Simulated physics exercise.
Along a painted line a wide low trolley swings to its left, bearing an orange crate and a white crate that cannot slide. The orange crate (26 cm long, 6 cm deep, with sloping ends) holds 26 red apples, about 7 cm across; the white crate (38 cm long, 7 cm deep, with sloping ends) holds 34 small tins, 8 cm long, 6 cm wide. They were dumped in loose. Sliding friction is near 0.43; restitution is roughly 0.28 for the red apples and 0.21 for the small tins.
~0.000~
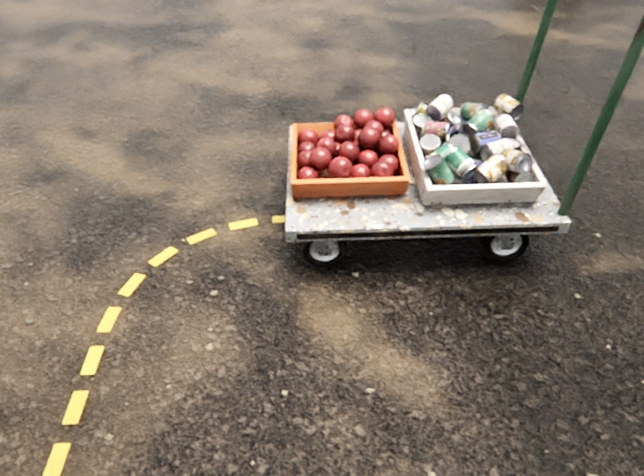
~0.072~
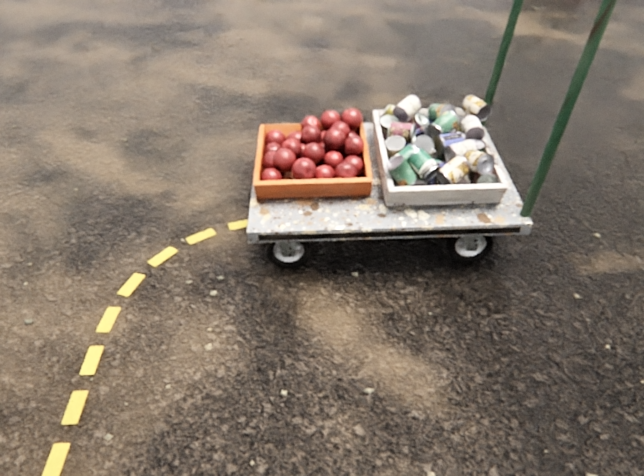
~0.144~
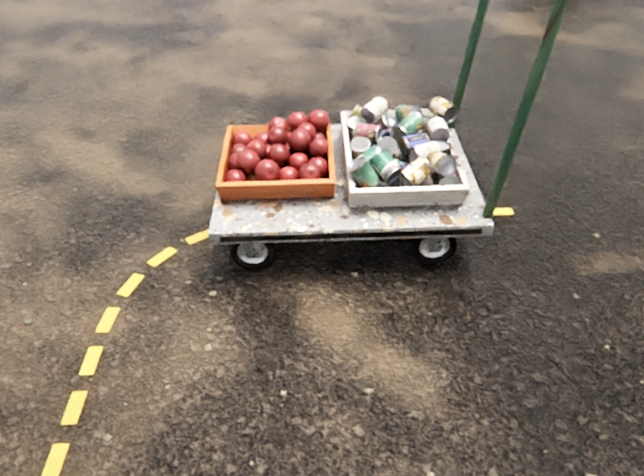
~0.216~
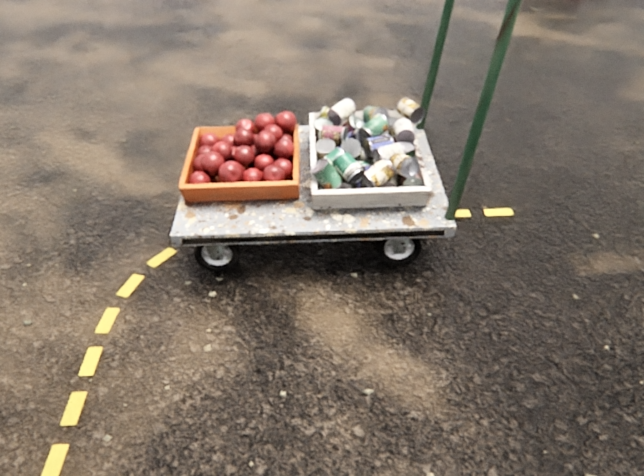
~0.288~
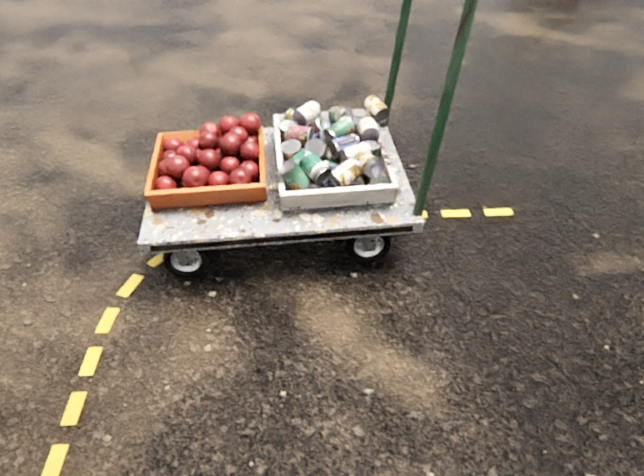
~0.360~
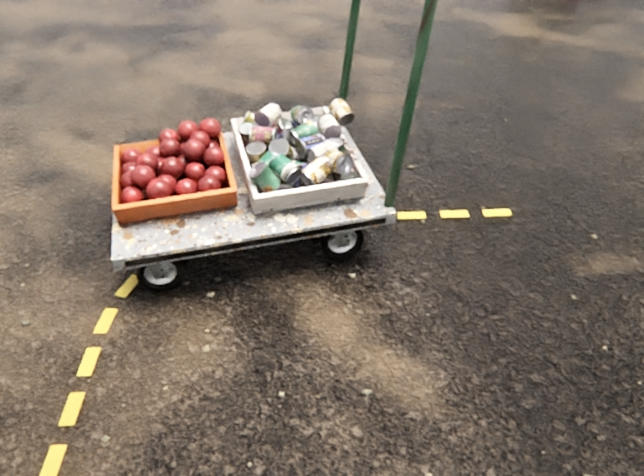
On pavement, a trolley of red fruit and tins rolls left along yellow dashes, turning slightly.
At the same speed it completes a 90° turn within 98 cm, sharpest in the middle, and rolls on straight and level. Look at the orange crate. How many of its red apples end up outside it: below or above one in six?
Under a sixth of the red apples leave the orange crate.
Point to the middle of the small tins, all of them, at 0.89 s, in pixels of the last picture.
Around (77, 247).
After 0.54 s, 1 of 26 out of the orange crate and 1 of 34 out of the white crate.
After 0.68 s, 2 of 26 out of the orange crate and 1 of 34 out of the white crate.
After 0.89 s, 2 of 26 out of the orange crate and 3 of 34 out of the white crate.
When it is over (at 1.34 s), 2 of 26 out of the orange crate and 3 of 34 out of the white crate. Asked share, 2 of 26, 8 per cent.
